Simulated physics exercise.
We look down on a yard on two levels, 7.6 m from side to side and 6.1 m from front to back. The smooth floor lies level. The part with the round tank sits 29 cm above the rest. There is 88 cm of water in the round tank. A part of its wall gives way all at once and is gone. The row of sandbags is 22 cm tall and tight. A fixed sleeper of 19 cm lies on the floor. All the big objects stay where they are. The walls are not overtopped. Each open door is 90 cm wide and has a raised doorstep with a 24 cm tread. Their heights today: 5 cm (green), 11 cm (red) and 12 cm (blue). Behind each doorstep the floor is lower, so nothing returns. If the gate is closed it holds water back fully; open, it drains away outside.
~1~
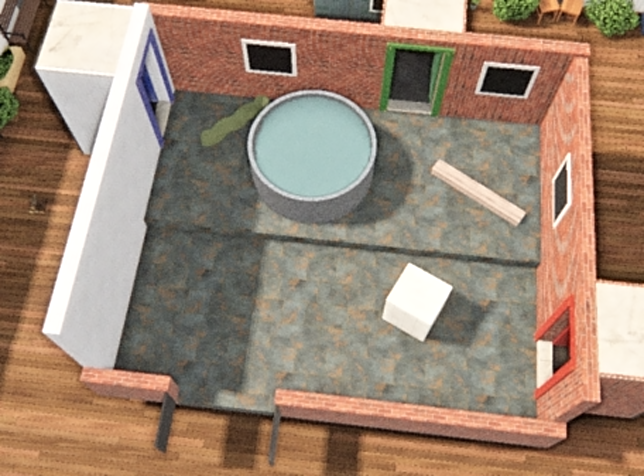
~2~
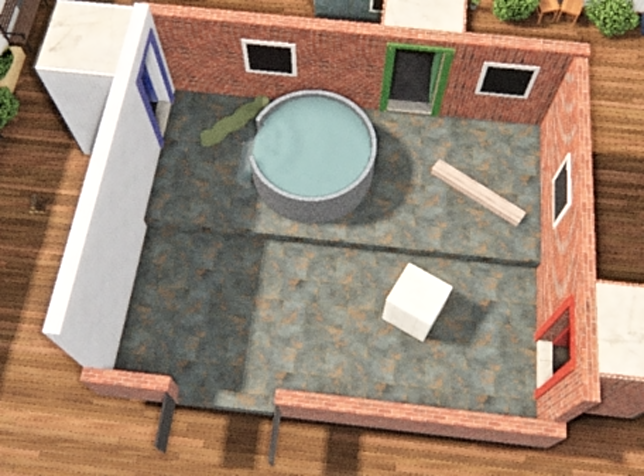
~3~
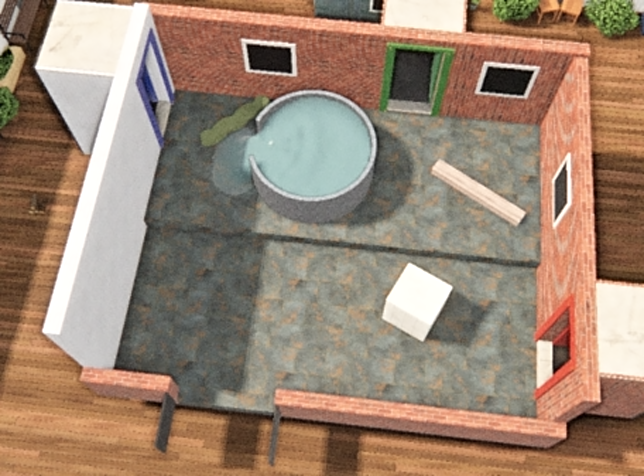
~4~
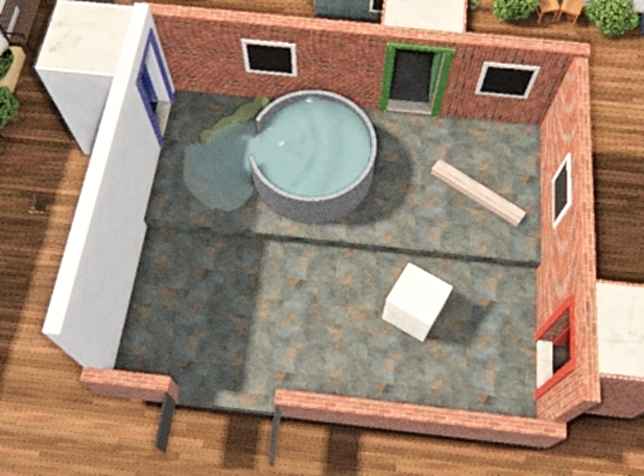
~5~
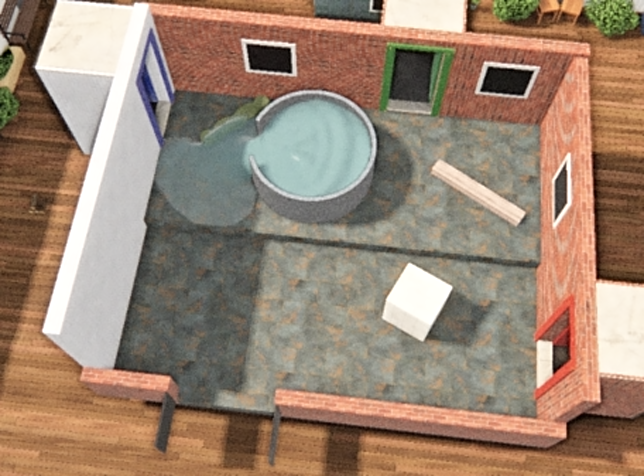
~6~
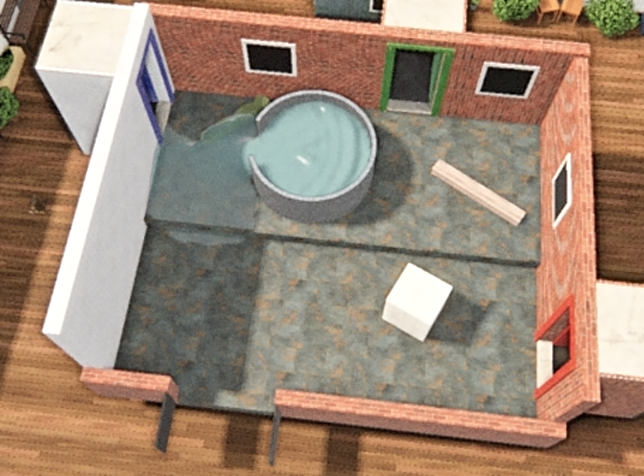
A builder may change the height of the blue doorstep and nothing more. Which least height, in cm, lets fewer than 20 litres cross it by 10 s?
Some 25 cm above the ground.
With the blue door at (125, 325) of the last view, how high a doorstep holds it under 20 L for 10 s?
Roughly 16 cm.
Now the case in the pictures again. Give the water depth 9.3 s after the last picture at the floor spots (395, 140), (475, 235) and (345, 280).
Roughly 2, 1 and 4 cm, in turn.
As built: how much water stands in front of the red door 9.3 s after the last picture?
Some 10.5 cm.
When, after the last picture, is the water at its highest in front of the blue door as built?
At about 3.5 s.
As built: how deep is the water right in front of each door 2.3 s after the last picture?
In cm: Green 3, red 0, blue 16.
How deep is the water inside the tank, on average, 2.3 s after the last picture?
Roughly 42 cm on average.
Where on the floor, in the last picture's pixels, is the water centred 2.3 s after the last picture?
Around (252, 190).
Then, 0.7 s after the last picture water covers 20 % of the floor, deepest (53 cm) near (165, 171); 24 cm at the blue door, 8 litres in over its 12 cm doorstep.
Then, 2.3 s after the last picture water covers 35 % of the floor, deepest (38 cm) near (114, 369); 16 cm at the blue door, 79 litres in over its 12 cm doorstep.
Then, 9.3 s after the last picture water covers 80 % of the floor, deepest (14 cm) near (163, 139); 12 cm at the blue door, 221 litres in over its 12 cm doorstep.
At the blue door as built, the water peaked near 25 cm, 3.3 s after the last picture.
Run again over the same 10 s with other heights there, 56 litres in over 20.5 cm, 11 litres over 27.5 cm. The limit of 20 litres is kept from about 25 cm up.
